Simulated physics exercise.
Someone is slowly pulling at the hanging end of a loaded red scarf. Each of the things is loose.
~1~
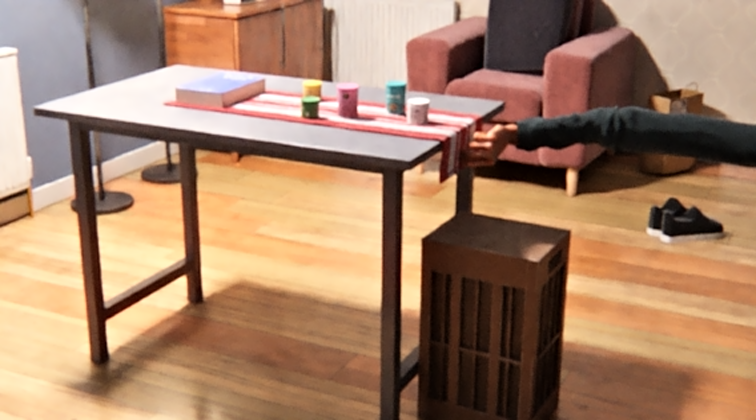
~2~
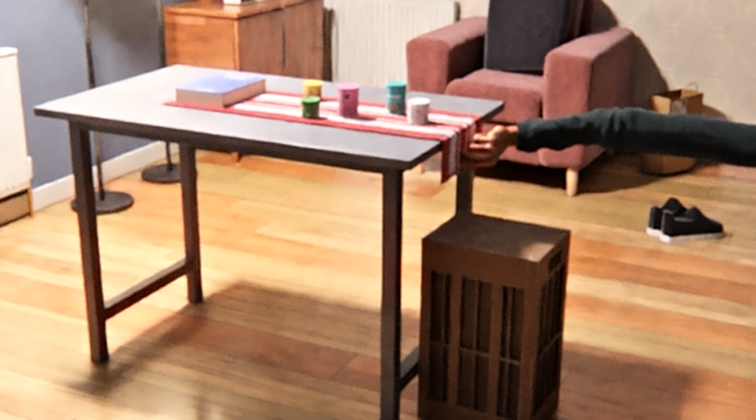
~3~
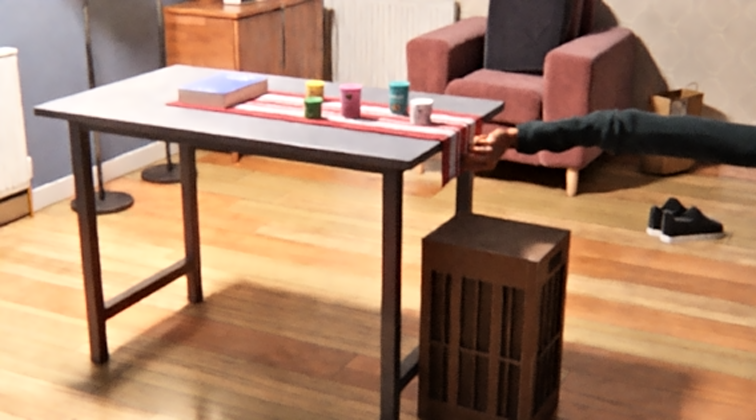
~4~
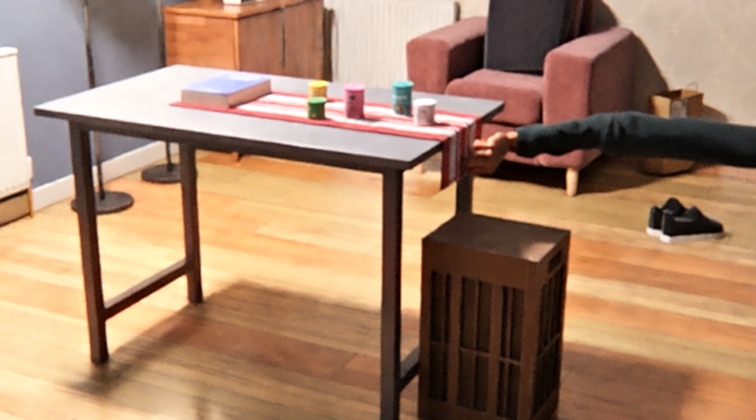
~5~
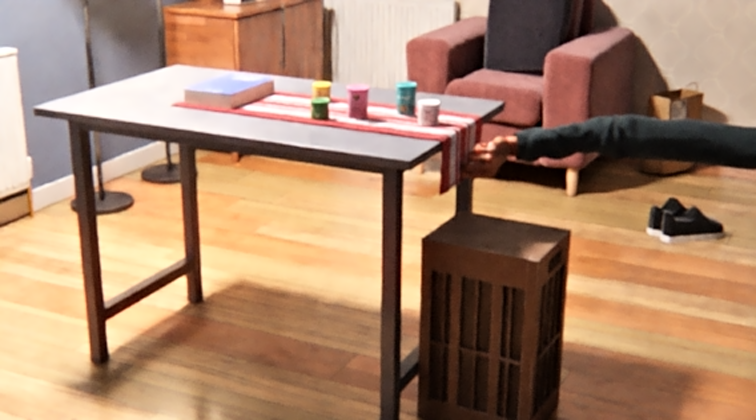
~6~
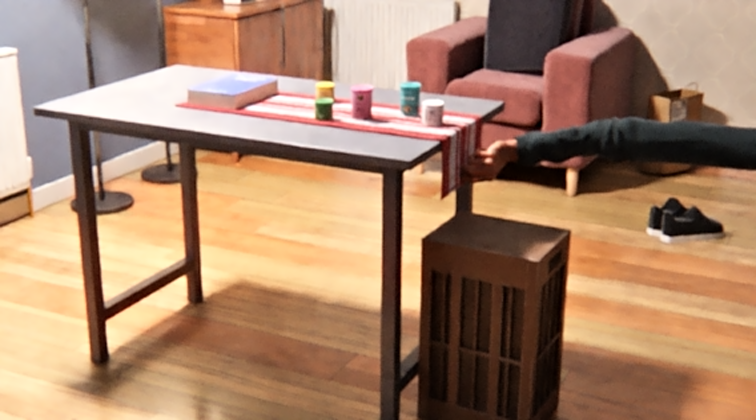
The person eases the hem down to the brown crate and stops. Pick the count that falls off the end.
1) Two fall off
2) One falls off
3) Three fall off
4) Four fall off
One falls off (2).
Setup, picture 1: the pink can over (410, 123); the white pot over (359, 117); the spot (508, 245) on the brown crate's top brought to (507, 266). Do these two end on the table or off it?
Pink can is gone, white pot stays.
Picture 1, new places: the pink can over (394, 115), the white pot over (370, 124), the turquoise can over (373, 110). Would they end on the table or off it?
Watch the pink can hang on, the white pot hang on and the turquoise can hang on.
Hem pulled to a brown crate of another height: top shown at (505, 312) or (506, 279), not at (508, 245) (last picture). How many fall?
Respectively 3 and 2.
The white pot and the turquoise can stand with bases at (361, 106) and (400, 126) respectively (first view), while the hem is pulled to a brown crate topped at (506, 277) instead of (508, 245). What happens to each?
The white pot ends up still on top and the turquoise can ends up off the top.
Soon after, hem near (461, 211); all still up.
Then, hem on the crate; white pot gone.
At rest, hem on the crate; white pot gone. The count of fallen things is one.
